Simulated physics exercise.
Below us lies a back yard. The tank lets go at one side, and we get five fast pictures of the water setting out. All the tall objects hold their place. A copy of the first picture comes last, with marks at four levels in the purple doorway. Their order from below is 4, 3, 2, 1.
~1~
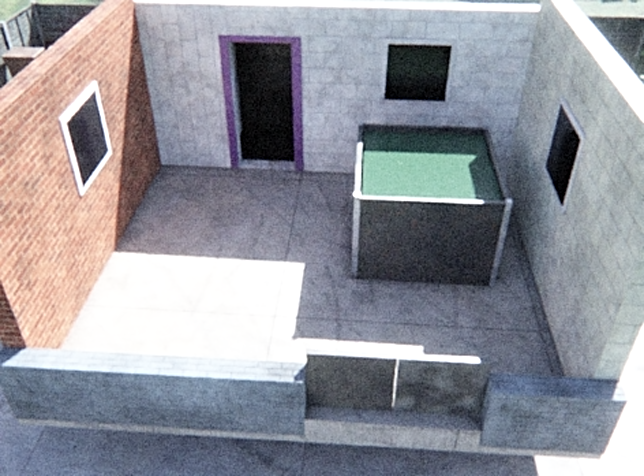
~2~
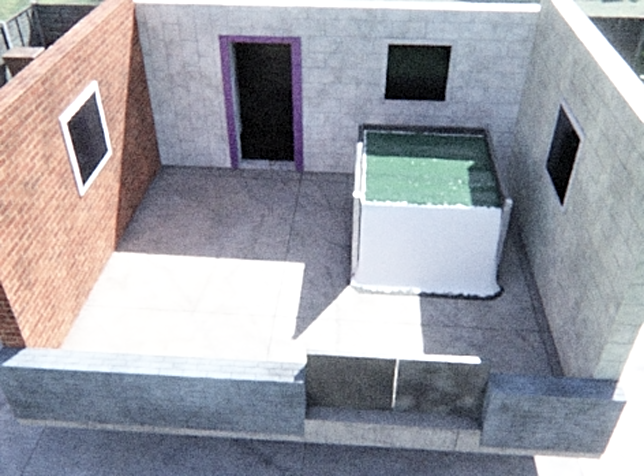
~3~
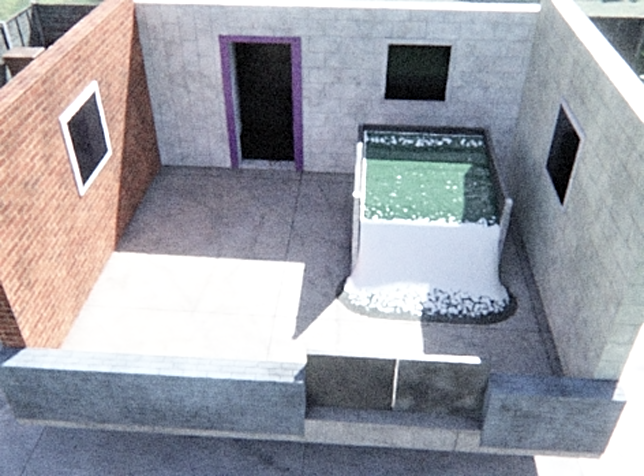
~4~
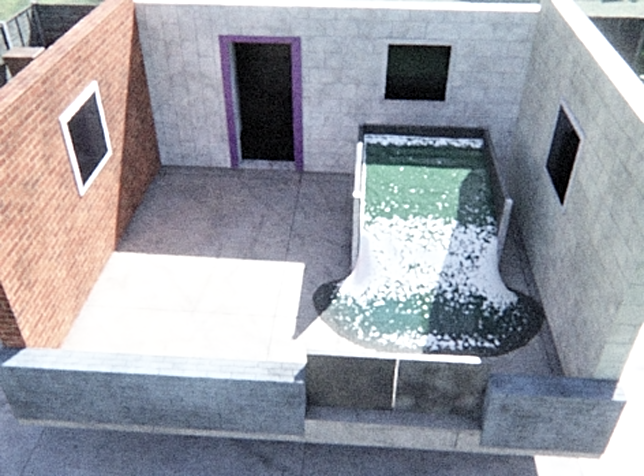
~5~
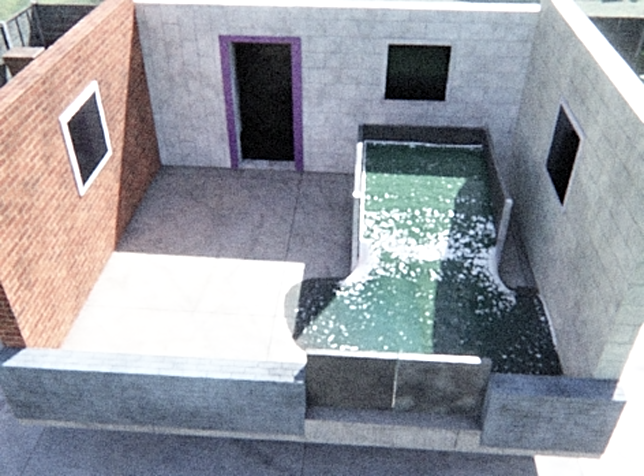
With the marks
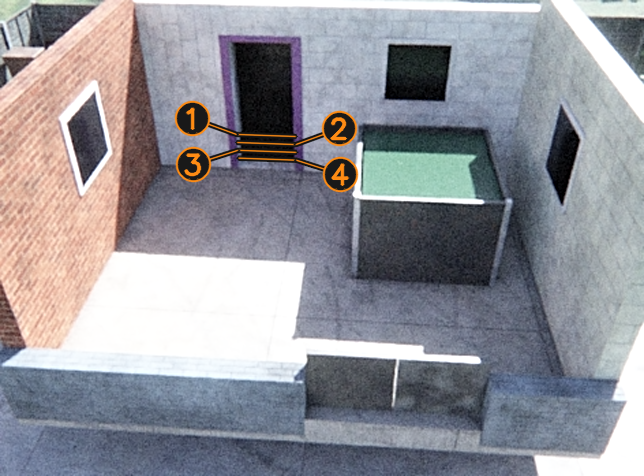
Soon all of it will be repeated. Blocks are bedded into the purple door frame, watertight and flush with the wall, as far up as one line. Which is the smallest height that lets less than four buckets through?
I would pick line 4.
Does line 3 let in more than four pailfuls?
No, that is safe.
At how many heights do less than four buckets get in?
All of them.
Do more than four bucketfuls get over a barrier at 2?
No, that is safe.
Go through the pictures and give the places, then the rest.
The first picture shows water in the tank at rest, its middle at (427, 165); foot of the purple doorway at (268, 169); shut gate at (397, 364).
In the second picture, 2 % of the ground under water, visible out to (495, 289).
In the third picture, 6 % of the ground under water, visible out to (509, 305).
In the fourth picture, 12 % of the ground under water, visible out to (518, 342).
In the fifth picture, 21 % of the ground under water, visible out to (542, 344).
In orange, 1 at (266, 135); 2 at (266, 143); 3 at (266, 151); 4 at (267, 159); from the bottom up 4, 3, 2, 1.
For line 1, nothing gets over.
For line 2, nothing gets over.
For line 3, nothing gets over.
For line 4, a splash gets over, under a bucket.
